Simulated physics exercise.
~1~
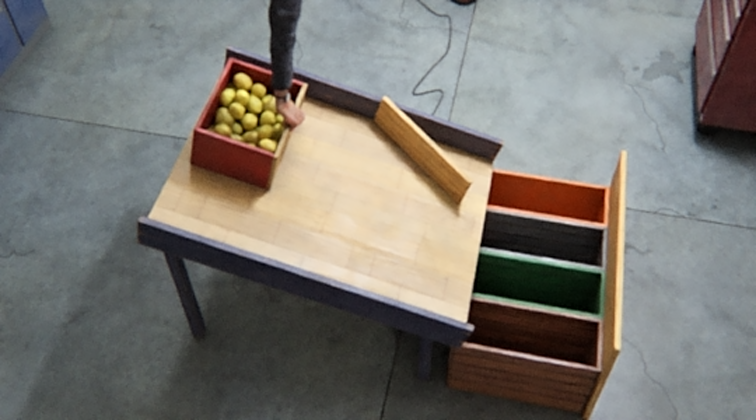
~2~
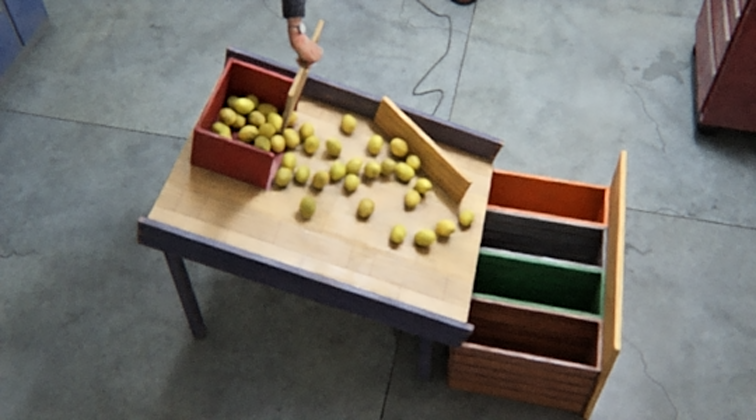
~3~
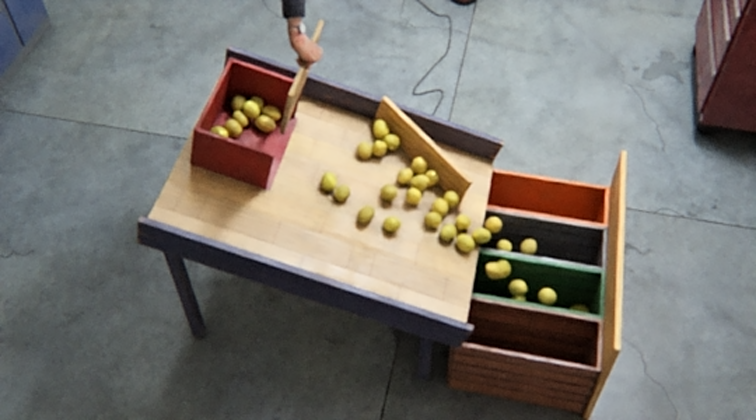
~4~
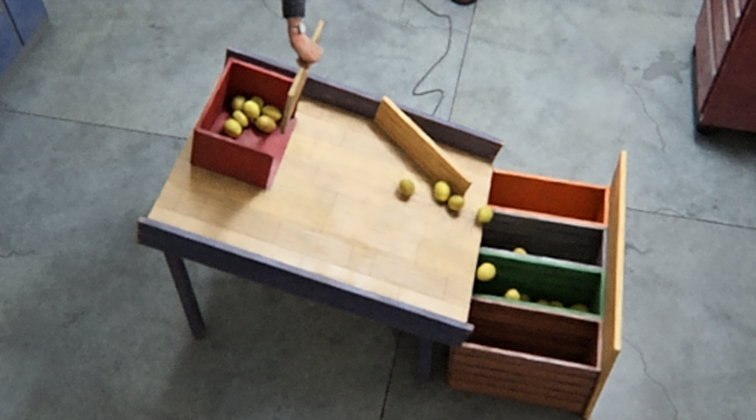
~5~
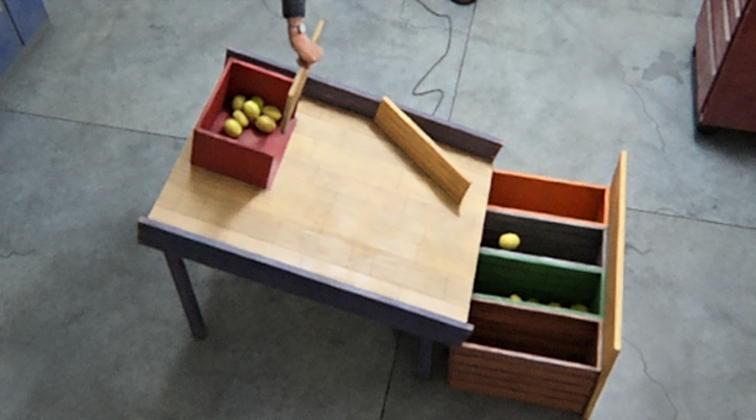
Lemons roll from the red pen as a hand lifts its gate, most landing in bins.
